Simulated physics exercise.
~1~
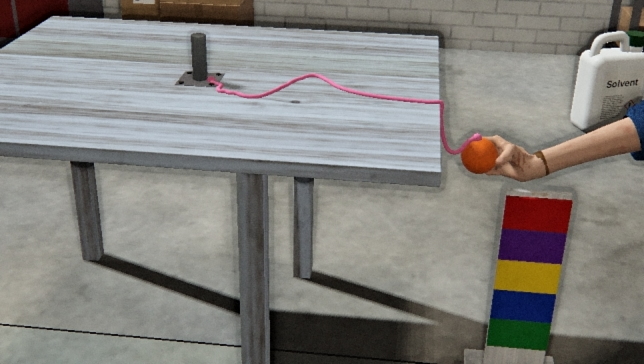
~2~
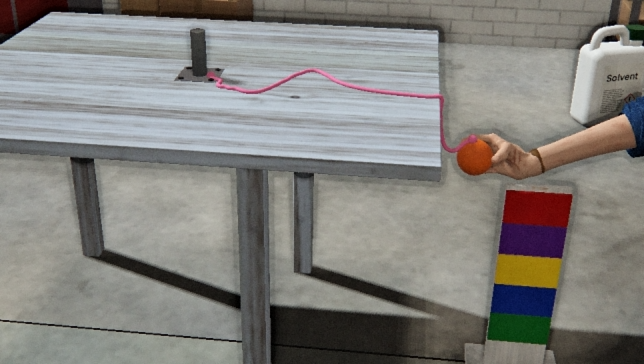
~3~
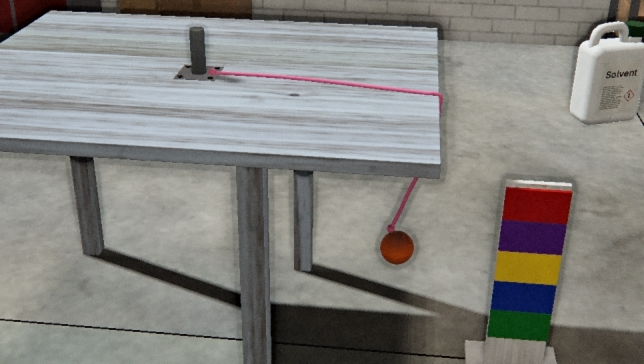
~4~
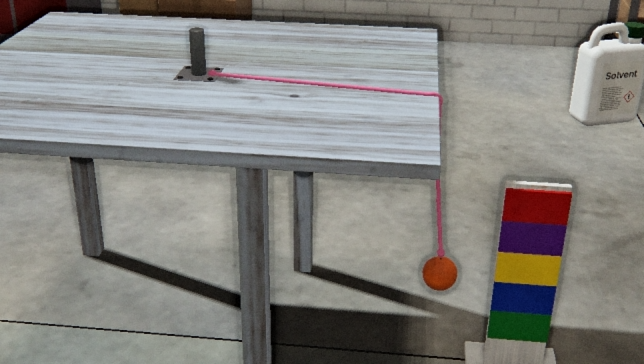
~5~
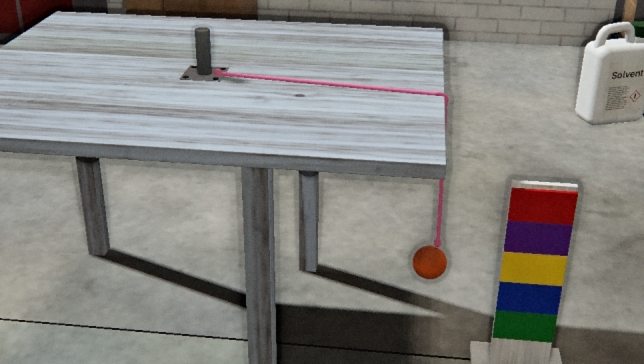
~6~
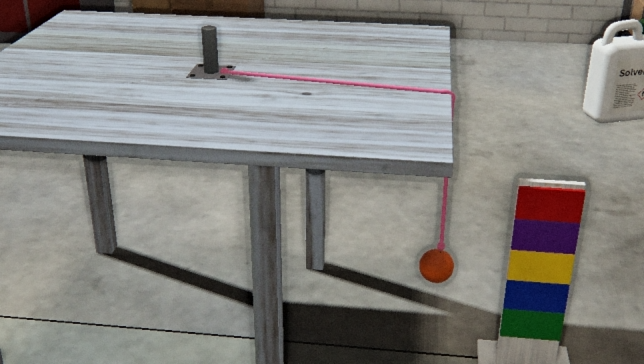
An orange ball on a pink cord tied to a post on the table was let go by a hand, dropped off the table's edge, swung left and back, and ended up hanging beside the coloured bands, level with the yellow one.
